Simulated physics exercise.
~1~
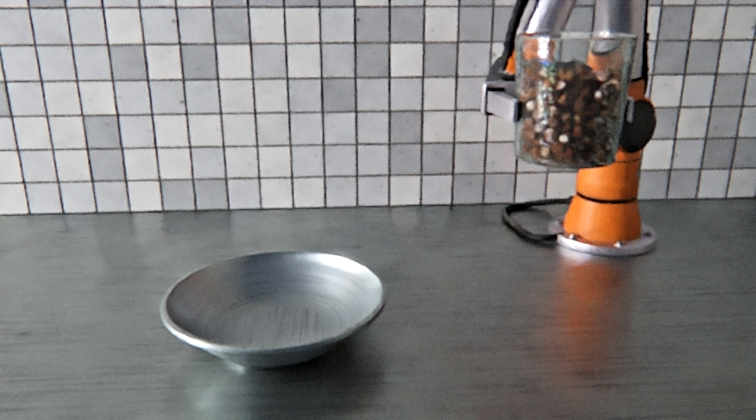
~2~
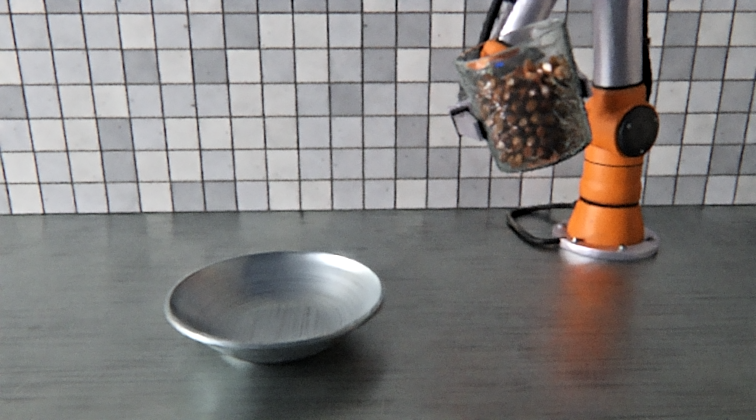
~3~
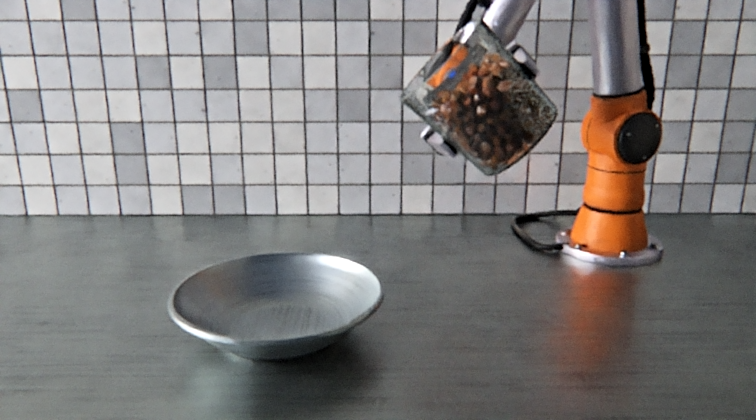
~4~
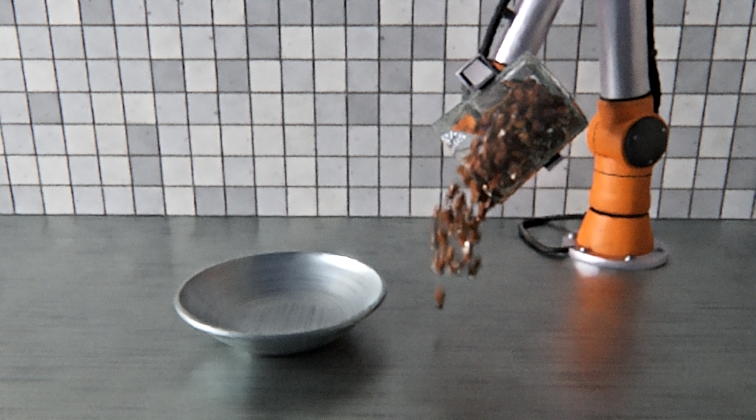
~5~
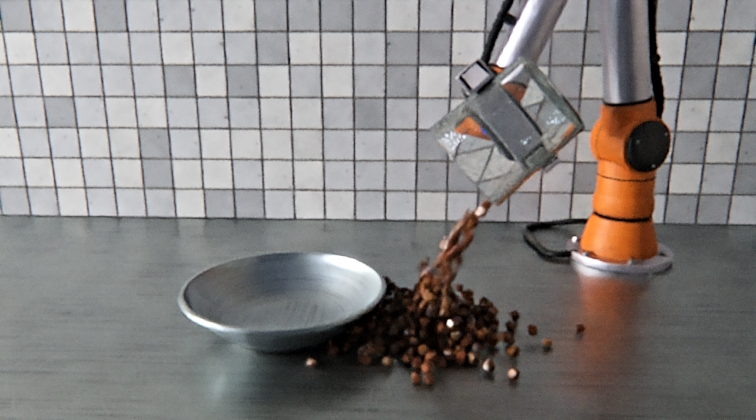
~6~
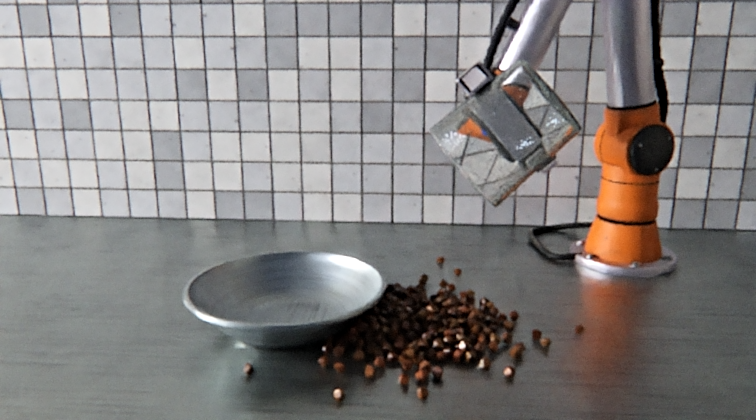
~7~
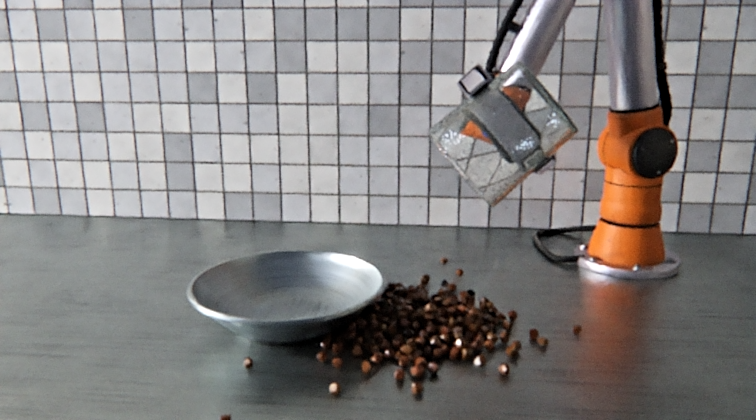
An orange and silver robot arm holds a clear glass cup full of brown pellets at the upper right, seen from the front and slightly above a dark grey table. A shallow silver metal bowl sits at the left, before a wall of white and grey tiles. The arm carries the cup left, tipping it toward the bowl, then draws it back slightly to the right while turning it over. The pellets pour out short of the bowl and pile up against its right side. The arm stops with the cup emptied and upside down, the bowl empty and a few pellets scattered around the heap.
